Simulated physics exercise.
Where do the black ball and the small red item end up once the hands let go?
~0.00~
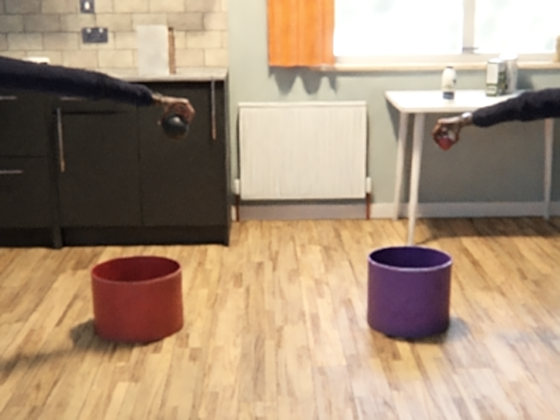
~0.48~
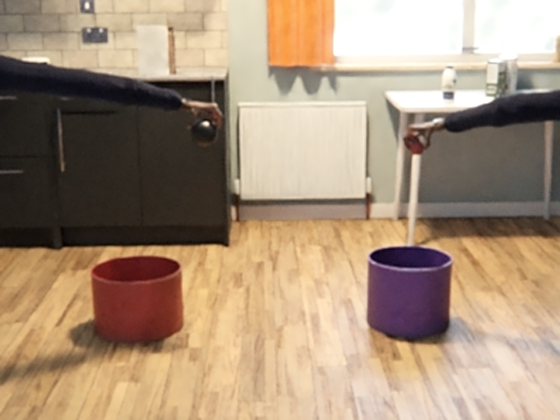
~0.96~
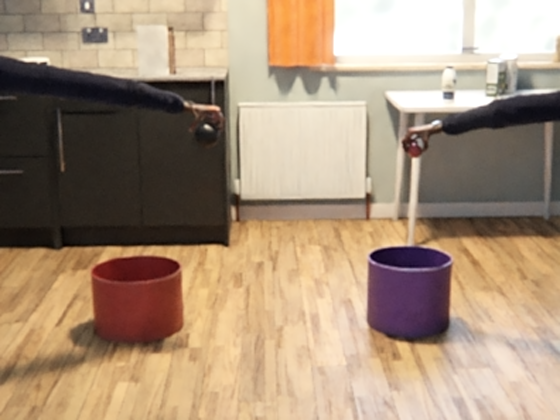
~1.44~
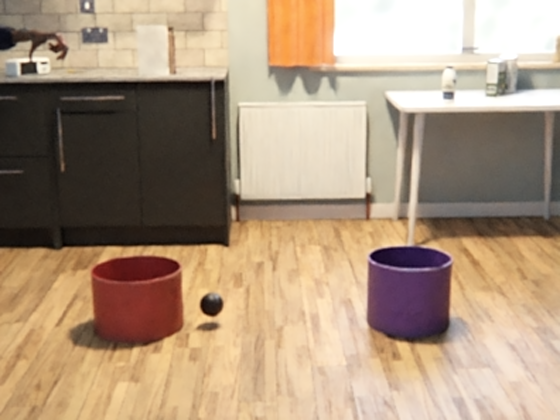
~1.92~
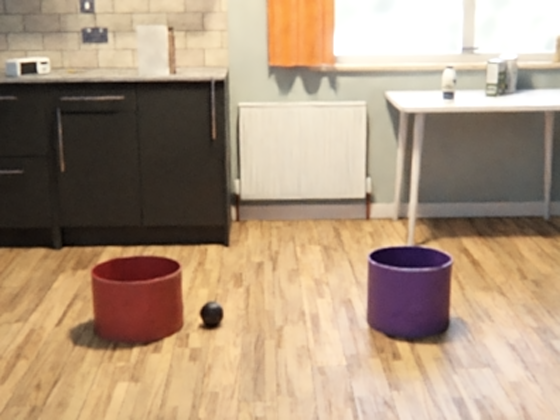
The black ball misses and ends up on the floor just to the right of the red bucket. The small red item drops into the purple container, out of sight.
